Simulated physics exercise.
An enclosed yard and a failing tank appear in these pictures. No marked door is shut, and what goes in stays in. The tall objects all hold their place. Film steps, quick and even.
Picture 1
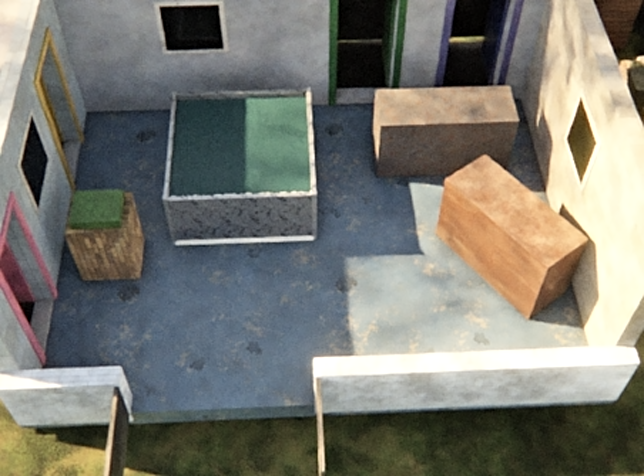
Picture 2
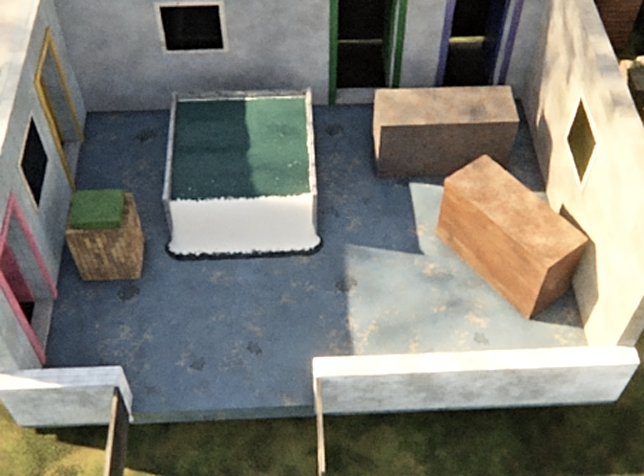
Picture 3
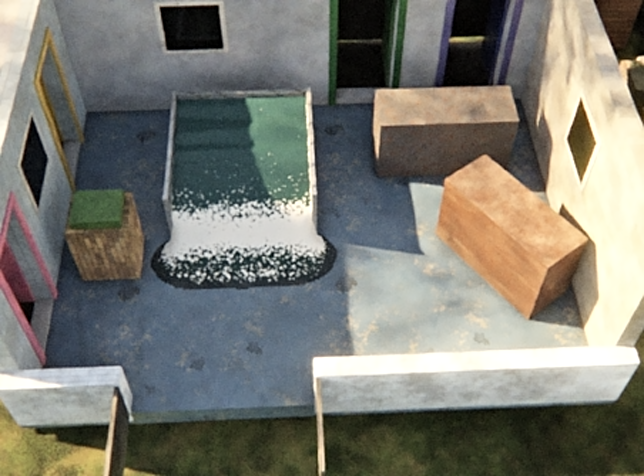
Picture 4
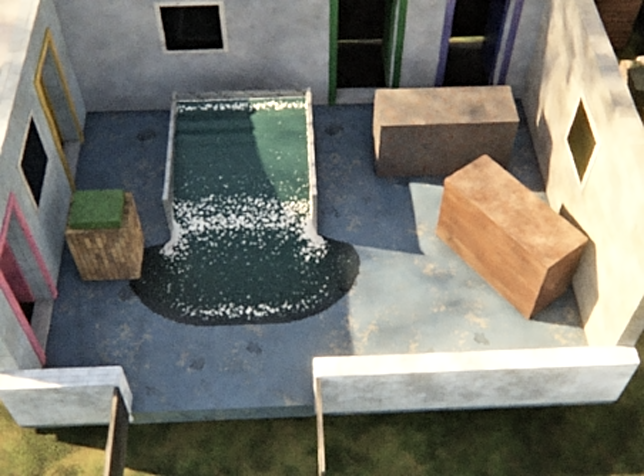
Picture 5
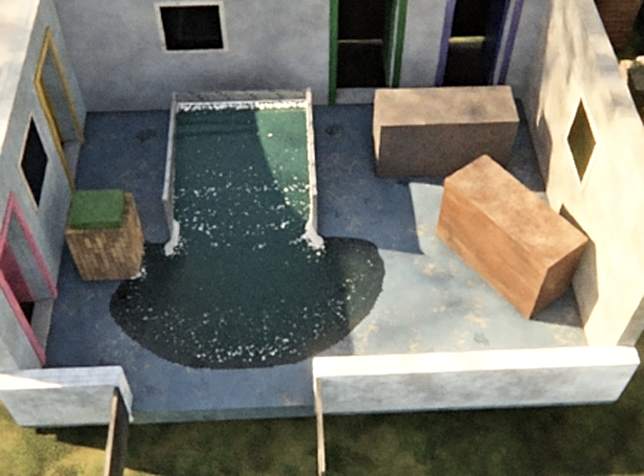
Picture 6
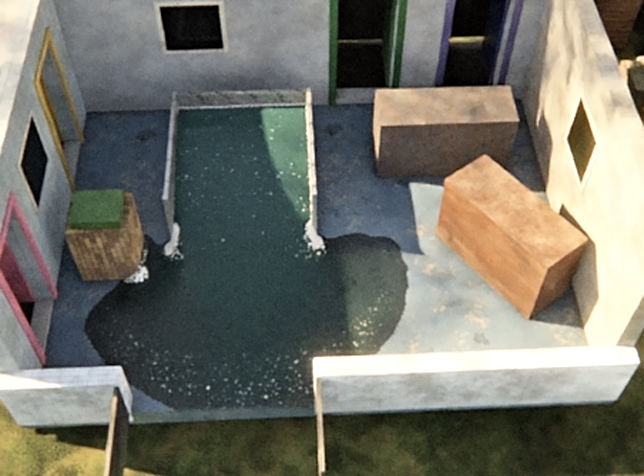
A walled yard with a worn blue floor is seen from high above by a still camera. A pale-walled tank of green water stands left of centre, with a green-topped wooden block to its left, two brown blocks to its right, and yellow, pink, green and purple trim around the openings. The tank's near side gives way, and white, foaming water pours out, spreading toward the low front wall in a widening dark pool.
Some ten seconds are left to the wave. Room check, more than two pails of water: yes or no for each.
Green door, no; pink door, yes; yellow door, no; blue door, no.
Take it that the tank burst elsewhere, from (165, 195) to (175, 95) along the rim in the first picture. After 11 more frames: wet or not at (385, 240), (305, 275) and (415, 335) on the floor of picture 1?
So: Spared, then spared, then spared.
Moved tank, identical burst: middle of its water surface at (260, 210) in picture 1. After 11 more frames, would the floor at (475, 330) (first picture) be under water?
Submerged.
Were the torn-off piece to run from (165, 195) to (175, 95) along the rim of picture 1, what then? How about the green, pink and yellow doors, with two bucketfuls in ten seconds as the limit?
Lab note: The green one sits below the threshold; the pink one tops the threshold; the yellow one tops the threshold.
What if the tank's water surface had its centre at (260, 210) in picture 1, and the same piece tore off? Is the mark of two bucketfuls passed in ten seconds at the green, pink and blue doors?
My call is that the green one doesn't reach the threshold, the pink one doesn't reach the threshold and the blue one doesn't reach the threshold.
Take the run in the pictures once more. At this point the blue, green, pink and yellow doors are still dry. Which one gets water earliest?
Looks like the pink-painted one.
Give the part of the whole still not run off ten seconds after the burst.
Estimate: 34 %.
A moment on, water covers 40 % of the floor; the green door not reached, the pink door wet at the sill, nothing in, the yellow door not reached, the blue door not reached.
Next, water covers 45 % of the floor; the green door not reached, the pink door under two buckets in, the yellow door not reached, the blue door not reached.
Then, water covers 60 % of the floor; the green door not reached, the pink door over two buckets in, the yellow door wet at the sill, nothing in, the blue door not reached.
Later, water covers 85 % of the floor; the green door not reached, the pink door over two buckets in, the yellow door wet at the sill, nothing in, the blue door wet at the sill, nothing in.
In the end, water covers 95 % of the floor; the green door wet at the sill, nothing in, the pink door over two buckets in, the yellow door wet at the sill, nothing in, the blue door wet at the sill, nothing in.
